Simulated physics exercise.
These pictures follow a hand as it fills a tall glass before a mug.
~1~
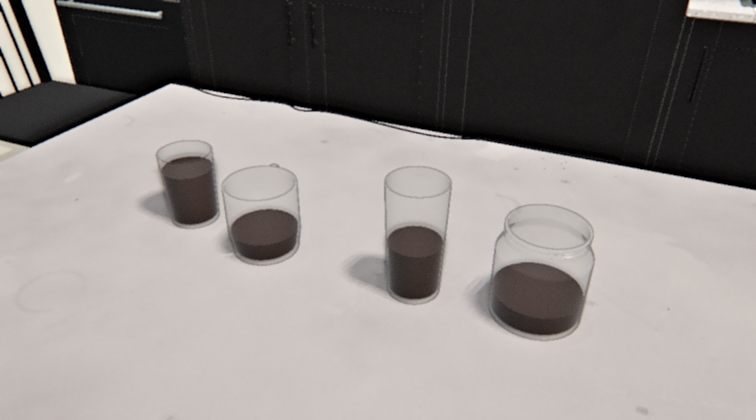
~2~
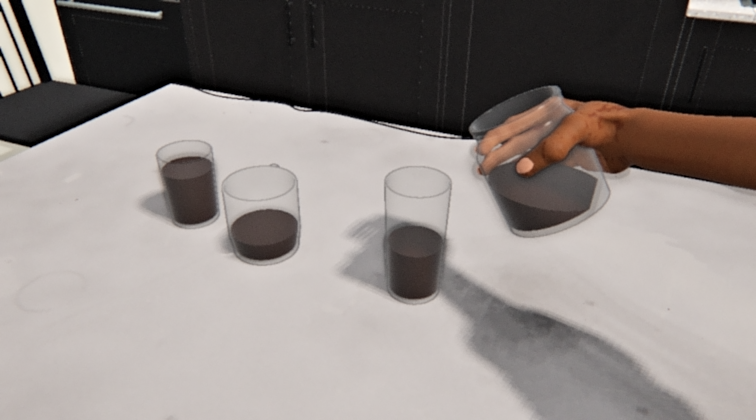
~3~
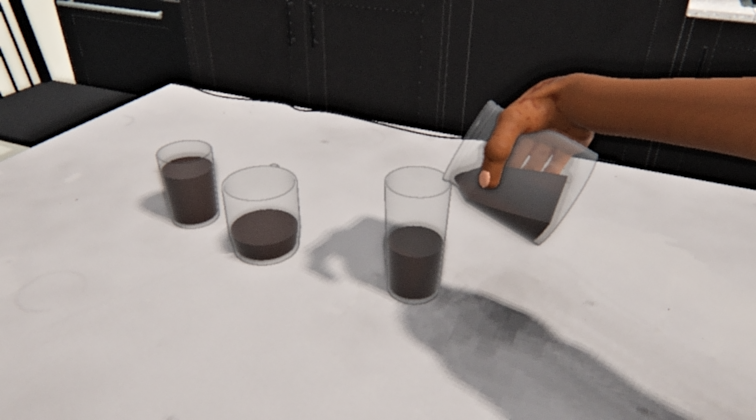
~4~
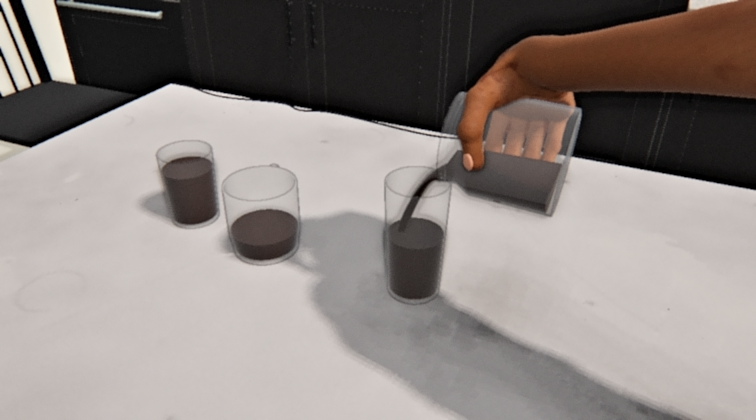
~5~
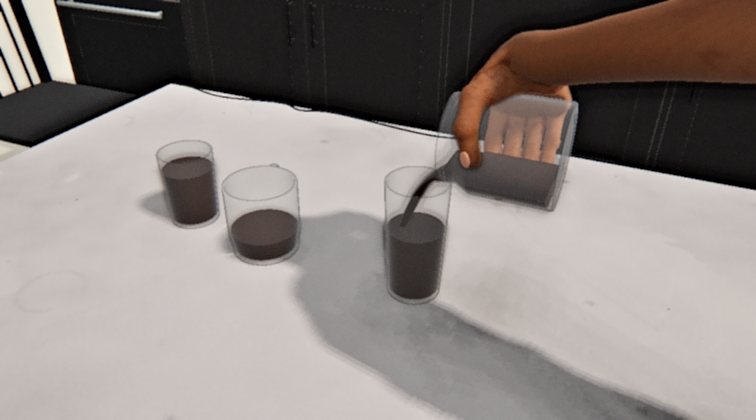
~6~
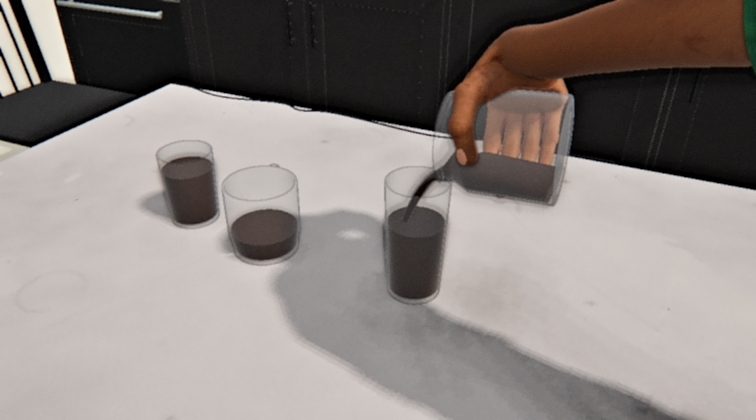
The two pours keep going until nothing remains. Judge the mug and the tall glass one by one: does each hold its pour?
The mug is going to contain the lot; the tall glass is going to contain the lot.
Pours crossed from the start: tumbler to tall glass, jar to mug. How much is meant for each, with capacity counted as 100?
Respectively 90 and 60 percent.
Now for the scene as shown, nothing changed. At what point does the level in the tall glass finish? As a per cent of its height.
I'd put it close to 80 per cent.
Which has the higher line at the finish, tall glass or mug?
The level ends higher in the right one.
A moment on, the tall glass is about three quarters full.
When it is over, the mug is about two thirds full; the tall glass is about three quarters full.
